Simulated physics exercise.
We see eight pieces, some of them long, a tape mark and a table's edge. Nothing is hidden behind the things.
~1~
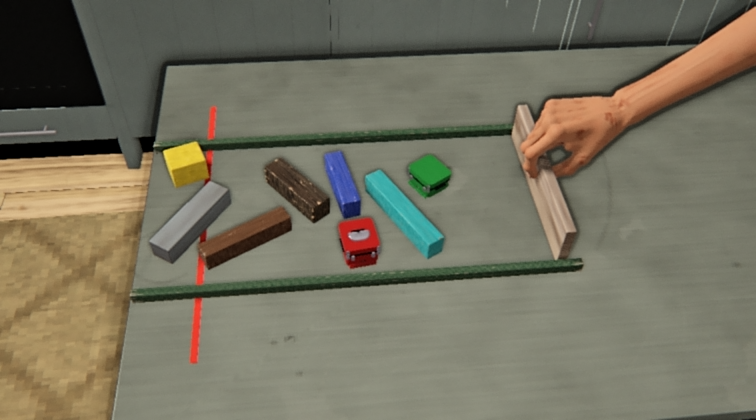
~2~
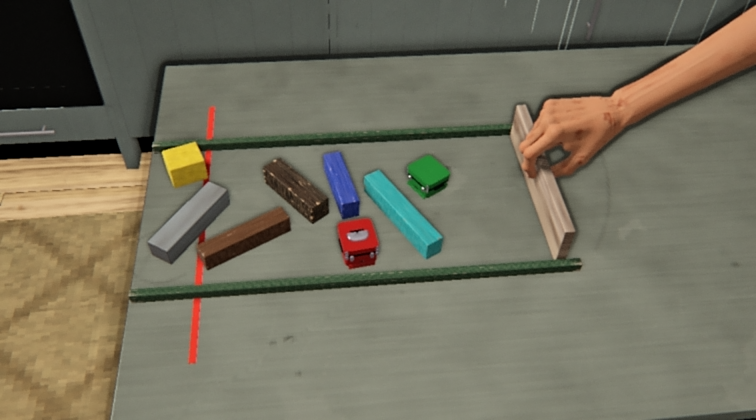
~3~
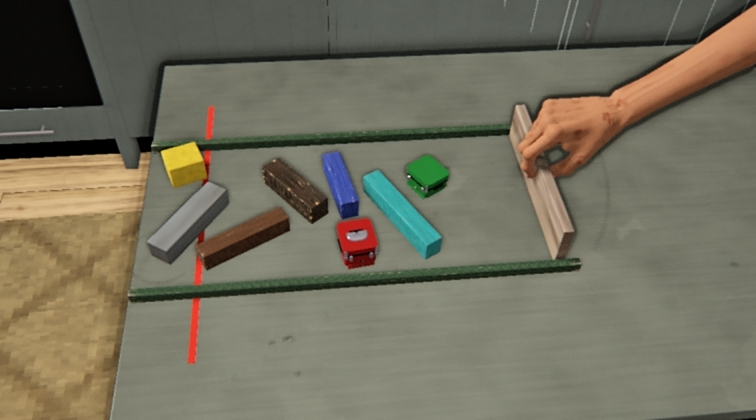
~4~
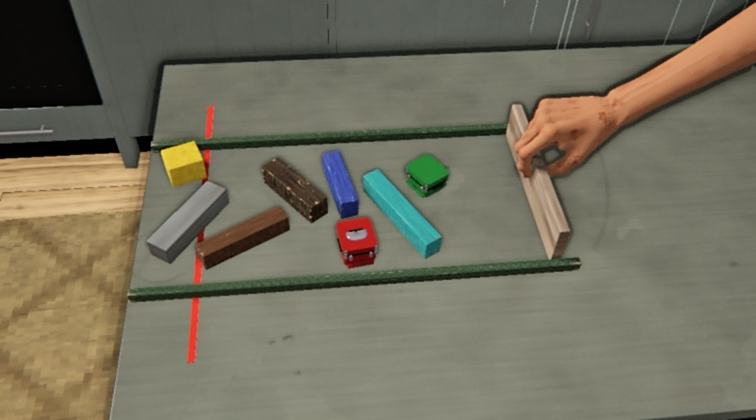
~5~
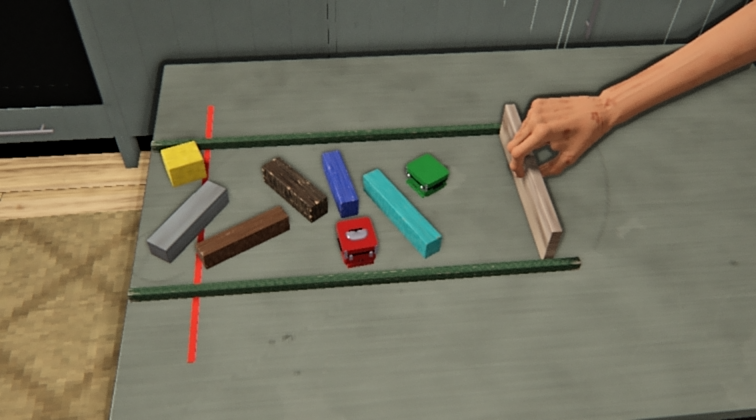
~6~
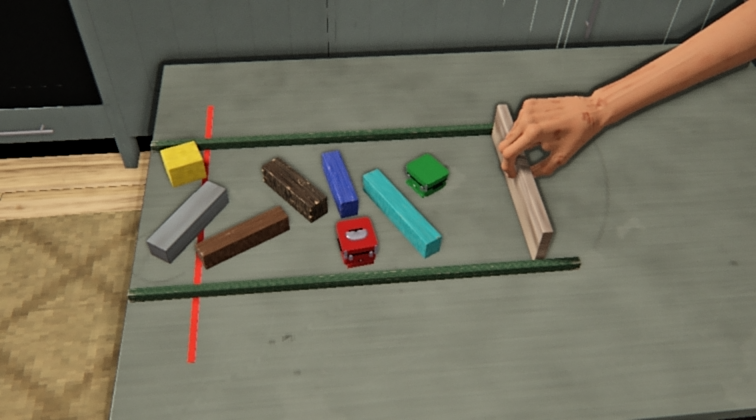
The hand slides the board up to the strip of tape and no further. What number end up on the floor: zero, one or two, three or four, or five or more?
Here the number that fall off is three or four.
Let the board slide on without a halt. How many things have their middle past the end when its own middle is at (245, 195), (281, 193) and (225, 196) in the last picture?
In that order 1, 0 and 2.
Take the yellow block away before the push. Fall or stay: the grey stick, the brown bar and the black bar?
The grey stick goes over, the brown bar goes over, the black bar tumbles off.
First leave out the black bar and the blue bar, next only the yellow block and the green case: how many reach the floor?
It would be 2 and 2.
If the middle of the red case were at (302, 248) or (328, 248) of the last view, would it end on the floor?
Place by place, it remains up; stays on.
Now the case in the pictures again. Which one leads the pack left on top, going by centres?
Foremost is the blue bar.
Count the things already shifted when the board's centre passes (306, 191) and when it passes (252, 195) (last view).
At the one place 7, at the other 8.
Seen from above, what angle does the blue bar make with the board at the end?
Near 20 degrees.
Soon after, none off yet; yellow block at rest near (184, 164); grey stick at rest near (190, 221); brown bar at rest near (244, 237).
After that, none off yet; yellow block at rest near (184, 164); grey stick displaced a little near (172, 224); brown bar displaced about its own width near (183, 254).
In the end, the number that fall off is three or four; gone, black bar, brown bar and grey stick.
